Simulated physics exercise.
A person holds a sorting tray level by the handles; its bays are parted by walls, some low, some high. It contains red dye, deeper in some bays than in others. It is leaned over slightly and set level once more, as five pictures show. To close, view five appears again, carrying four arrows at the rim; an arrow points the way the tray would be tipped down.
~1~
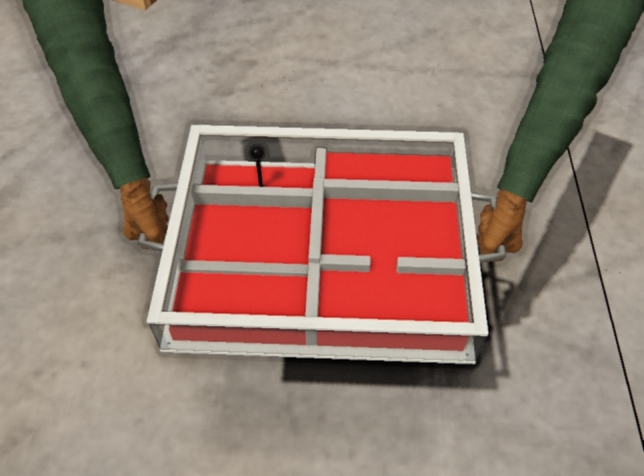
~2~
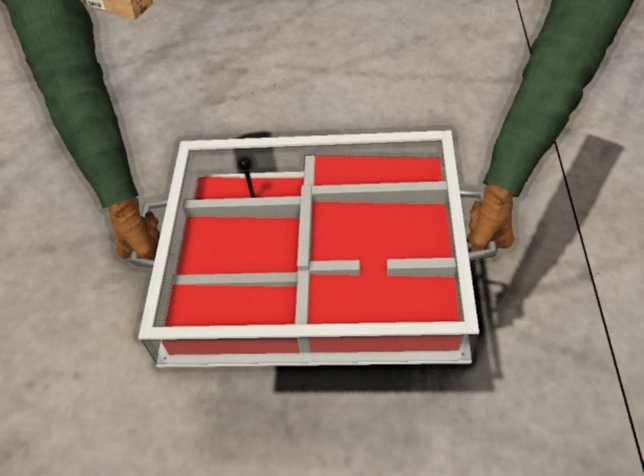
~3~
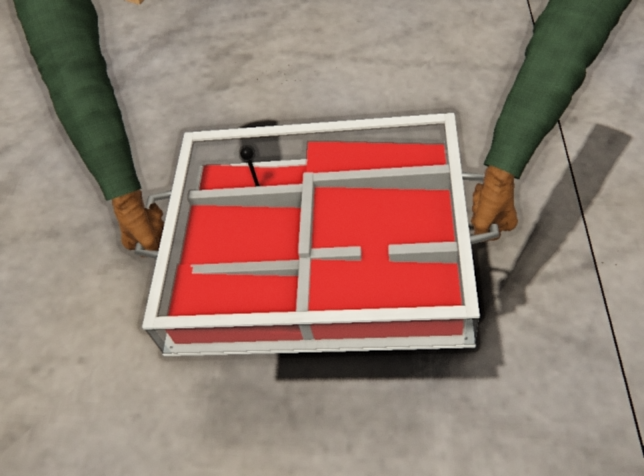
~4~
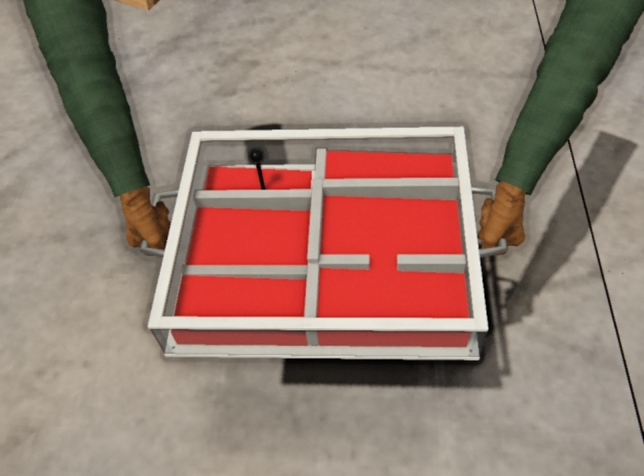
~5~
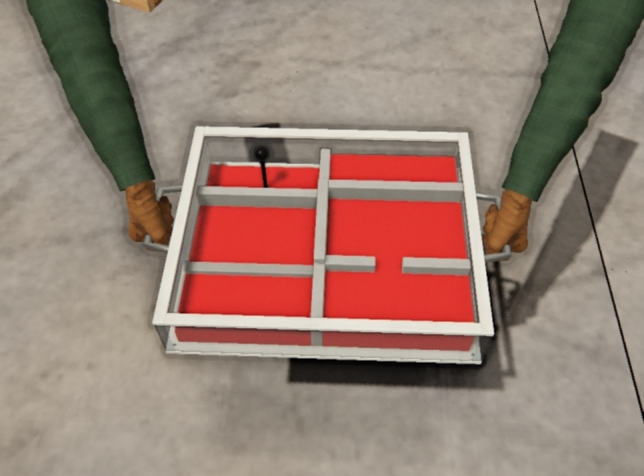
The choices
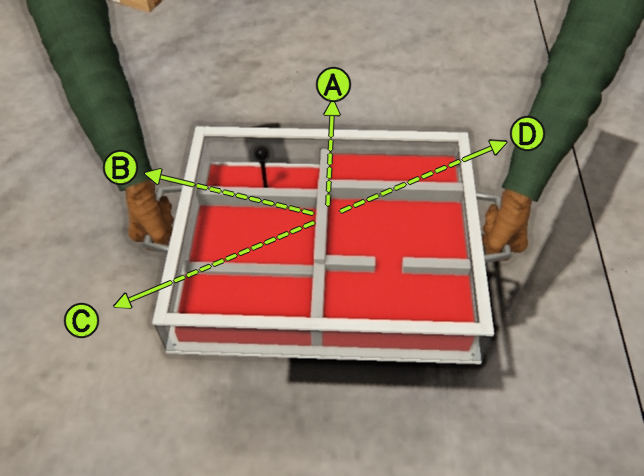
Gloved hands holding a divided tray of red liquid by its handles, tilting it slightly left, then levelling it above grey floor.
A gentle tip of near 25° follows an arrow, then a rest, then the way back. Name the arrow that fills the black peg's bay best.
Direction A does it best.
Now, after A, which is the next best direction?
The answer is B.
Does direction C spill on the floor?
Yes.
On the marked copy, A ends at (332, 105); B ends at (150, 174); C ends at (119, 304); D ends at (501, 144).
With A, about 21 % of the liquid ends in the peg's bay; about 3 % goes over the rim.
With B, about 15 % of the liquid ends in the peg's bay; about 28 % goes over the rim.
With C, about 7 % of the liquid ends in the peg's bay; about 44 % goes over the rim.
With D, about 7 % of the liquid ends in the peg's bay; about 41 % goes over the rim.
